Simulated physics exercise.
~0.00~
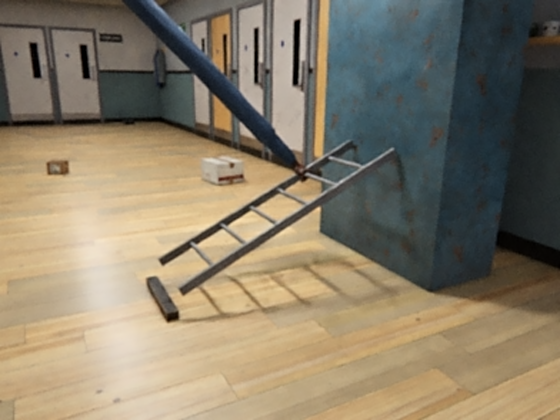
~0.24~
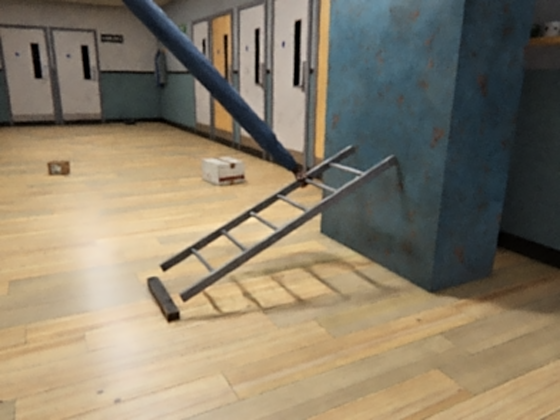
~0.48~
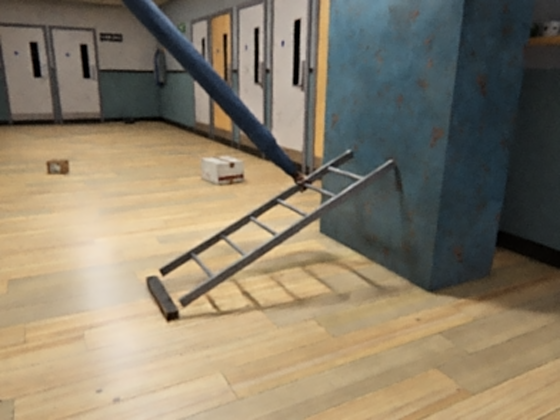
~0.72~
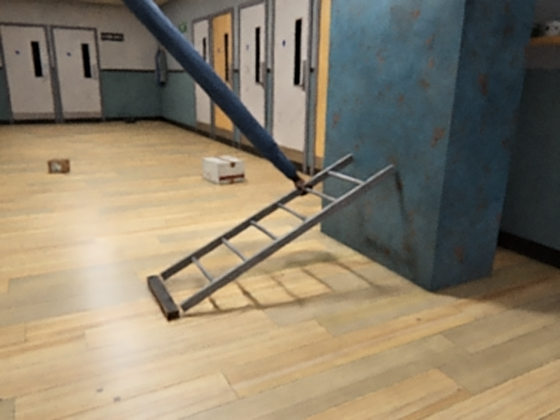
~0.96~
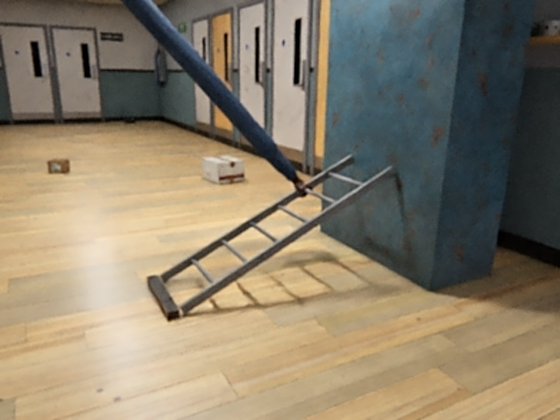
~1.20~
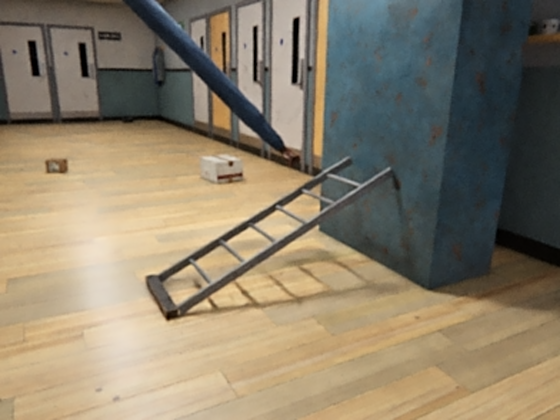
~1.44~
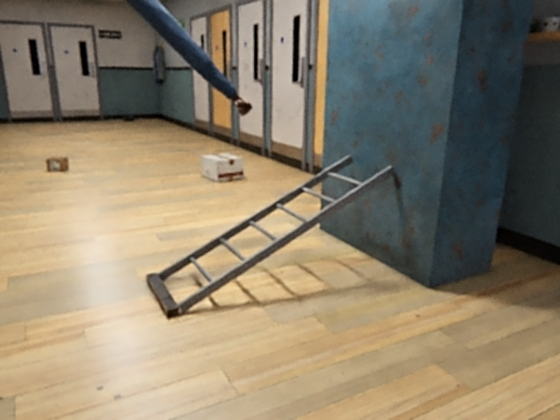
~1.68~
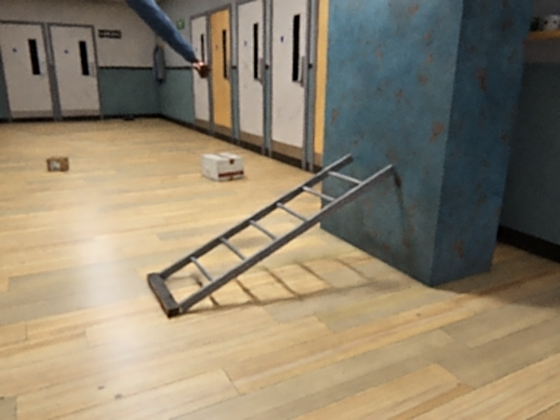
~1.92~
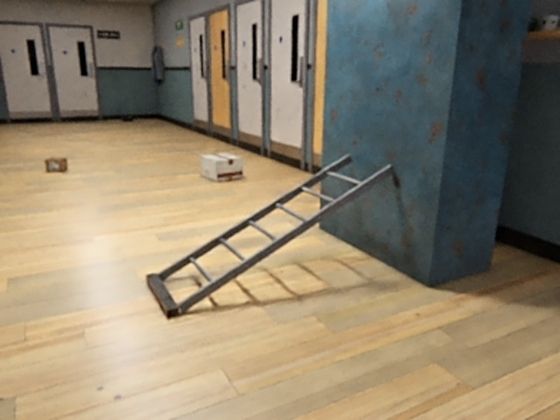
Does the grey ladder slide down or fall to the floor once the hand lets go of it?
No, the grey ladder stays up, leaning against the blue pillar with its foot at the batten.
